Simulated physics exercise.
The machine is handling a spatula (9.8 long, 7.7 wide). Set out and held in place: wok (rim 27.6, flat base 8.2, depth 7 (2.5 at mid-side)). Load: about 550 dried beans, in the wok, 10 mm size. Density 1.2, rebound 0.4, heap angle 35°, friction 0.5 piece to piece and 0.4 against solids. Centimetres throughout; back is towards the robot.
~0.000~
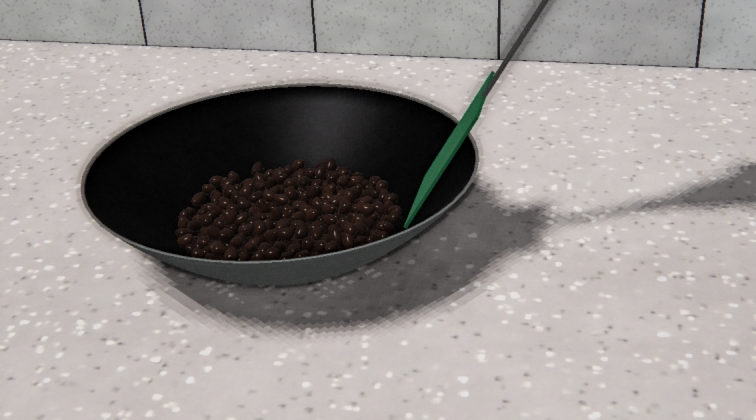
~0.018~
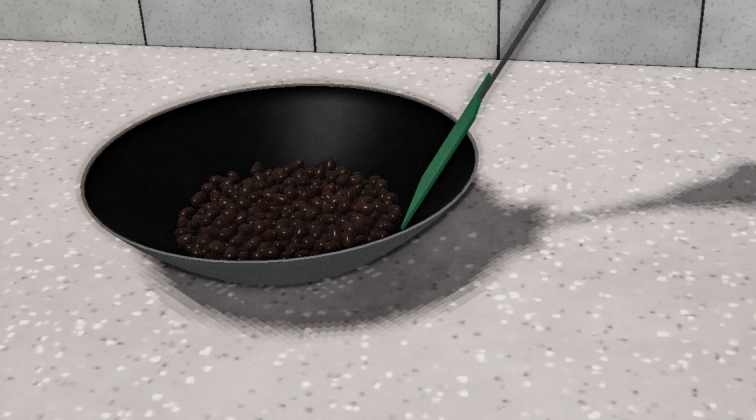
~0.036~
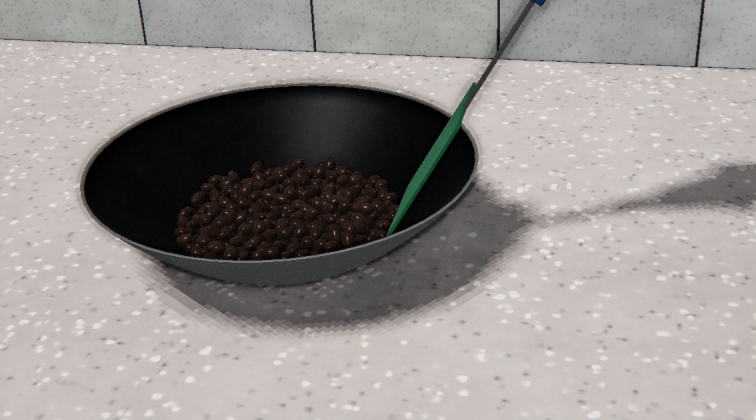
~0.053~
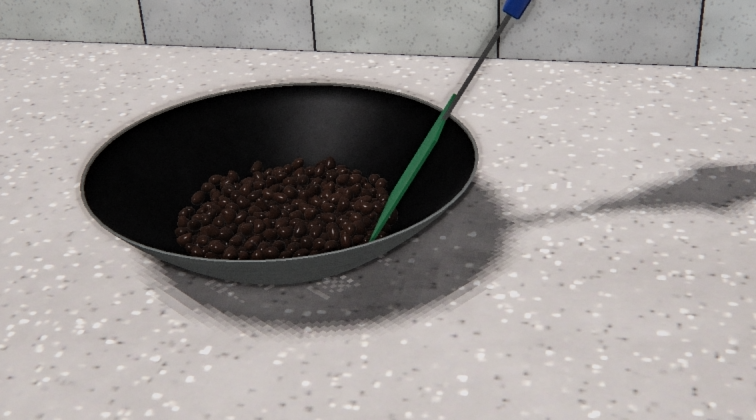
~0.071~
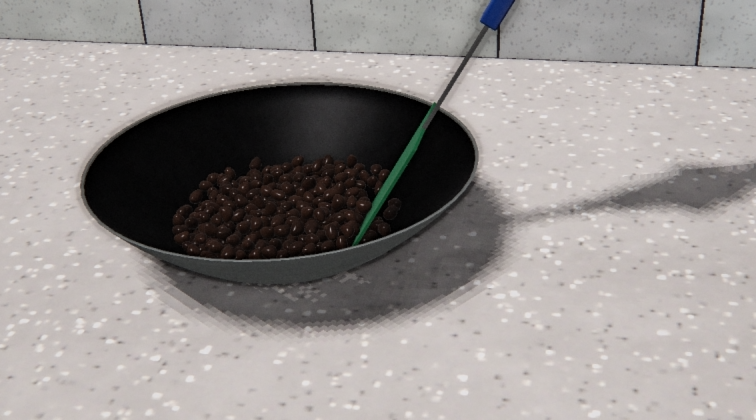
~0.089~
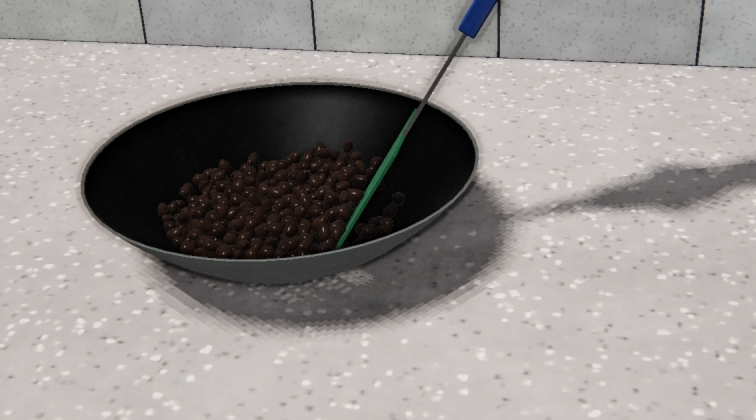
Black wok of dark beans on a speckled counter, a green spatula sliding left through them and nudging the pile leftward.
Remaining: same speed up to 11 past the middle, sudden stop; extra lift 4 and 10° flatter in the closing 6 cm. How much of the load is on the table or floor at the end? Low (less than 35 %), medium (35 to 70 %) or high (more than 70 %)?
Share on the table or floor: Medium (35 to 70 %).
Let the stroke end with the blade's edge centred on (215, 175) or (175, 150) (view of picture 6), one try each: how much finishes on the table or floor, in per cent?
Some 5 and 30 per cent.
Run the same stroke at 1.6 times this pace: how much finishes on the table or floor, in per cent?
Some 55 per cent.
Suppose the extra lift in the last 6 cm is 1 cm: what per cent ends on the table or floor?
About 55 per cent.
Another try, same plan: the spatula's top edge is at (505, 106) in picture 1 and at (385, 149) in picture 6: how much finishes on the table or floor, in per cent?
About 50 per cent.
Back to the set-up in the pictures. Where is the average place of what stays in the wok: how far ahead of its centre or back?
About 3.0 cm ahead.
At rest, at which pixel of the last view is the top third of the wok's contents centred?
At about (197, 191).
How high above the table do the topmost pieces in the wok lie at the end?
Some 5.5 cm.
After 0.16 s, sloping 60°, highest piece 7 above the table; 548 in the wok.
After 0.23 s, sloping 57°, highest piece 10 above the table; 536 in the wok, 12 on the blade or in flight.
After 0.46 s, sloping 50°, highest piece 14 above the table; 289 in the wok, 170 on the table or floor, 89 on the blade or in flight.
After 1.51 s, sloping 50°, highest piece 6 above the table; 289 in the wok, 259 on the table or floor.
At rest, 289 in the wok, 259 on the table or floor. That is 47 % on the table or floor.
